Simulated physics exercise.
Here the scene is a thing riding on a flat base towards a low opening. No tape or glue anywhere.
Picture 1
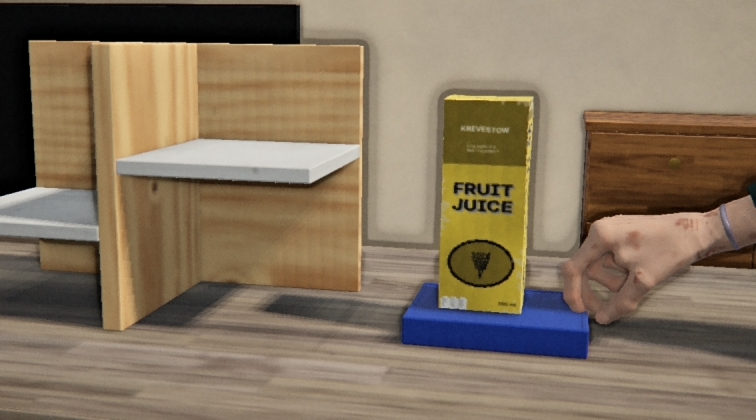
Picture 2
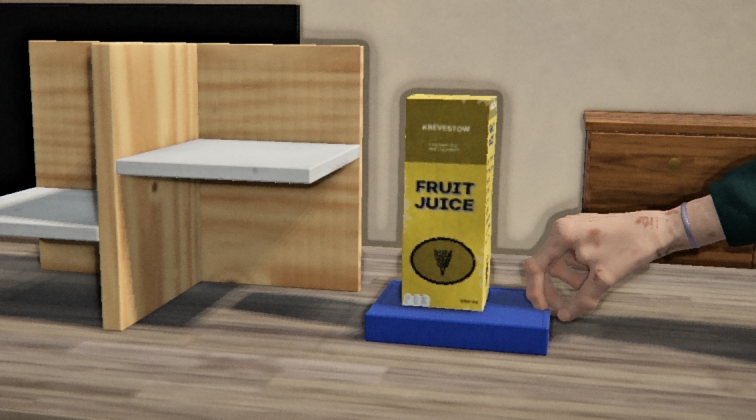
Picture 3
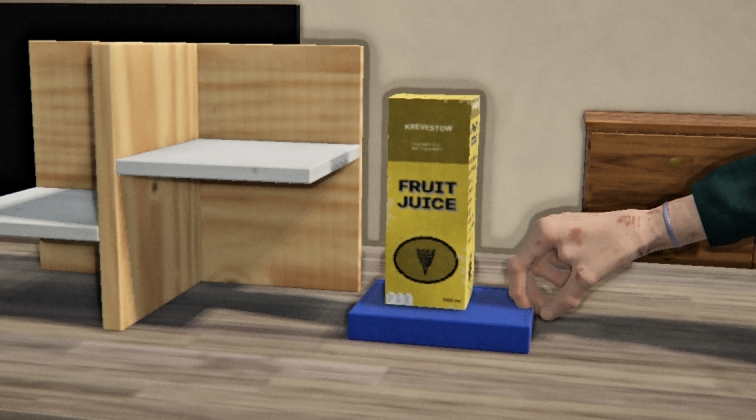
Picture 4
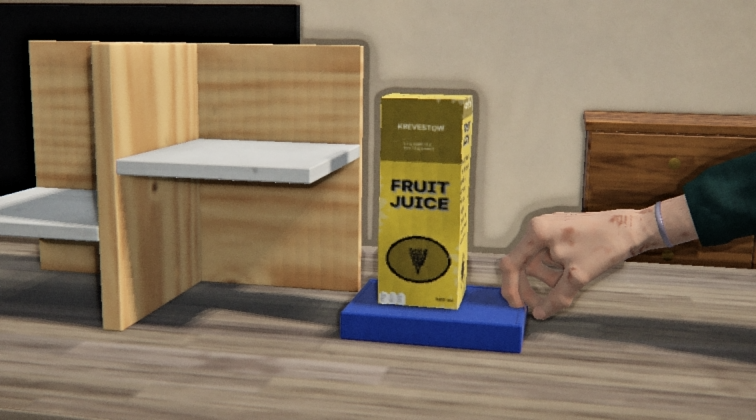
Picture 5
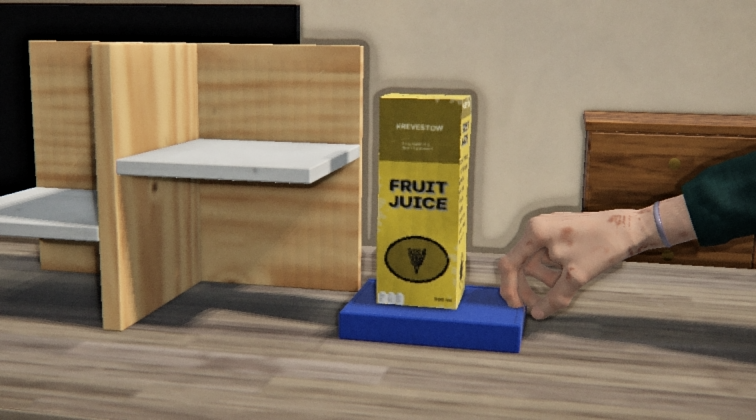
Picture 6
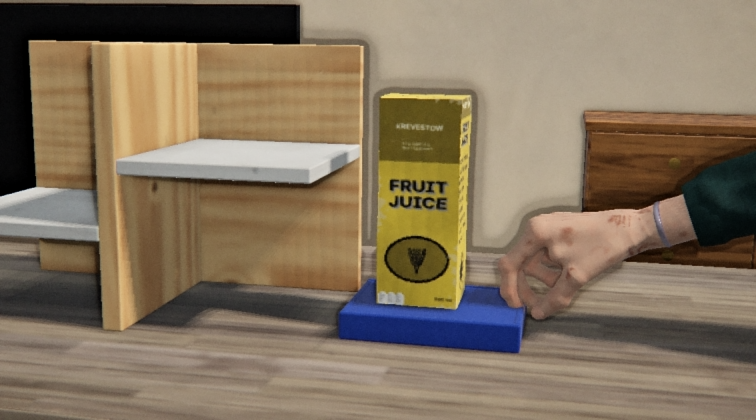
A yellow fruit juice carton stands upright on a flat blue tray, with a hand in a dark green sleeve at the tray's right edge. Seen from the front at about table height on a wood-grain surface, a pale wooden unit with white shelves stands at left and a brown wooden box sits behind at right. The hand slides tray and carton leftward toward the unit, slowing until they barely move, while the camera stays still.
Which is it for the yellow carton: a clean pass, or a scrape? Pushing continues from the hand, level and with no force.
It sits too high.
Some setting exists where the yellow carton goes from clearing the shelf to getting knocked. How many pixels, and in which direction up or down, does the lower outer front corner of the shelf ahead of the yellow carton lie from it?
Shift: 84 px, direction up.
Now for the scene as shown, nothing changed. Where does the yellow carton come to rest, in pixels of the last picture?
It ends up close to (424, 272).
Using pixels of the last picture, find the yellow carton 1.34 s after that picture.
I'd look close to pixel (379, 193).
Then, 1.34 s after the last picture, yellow carton tipped 36° from how it was near (379, 193).
At rest, the yellow carton strikes the shelf, near (424, 272).
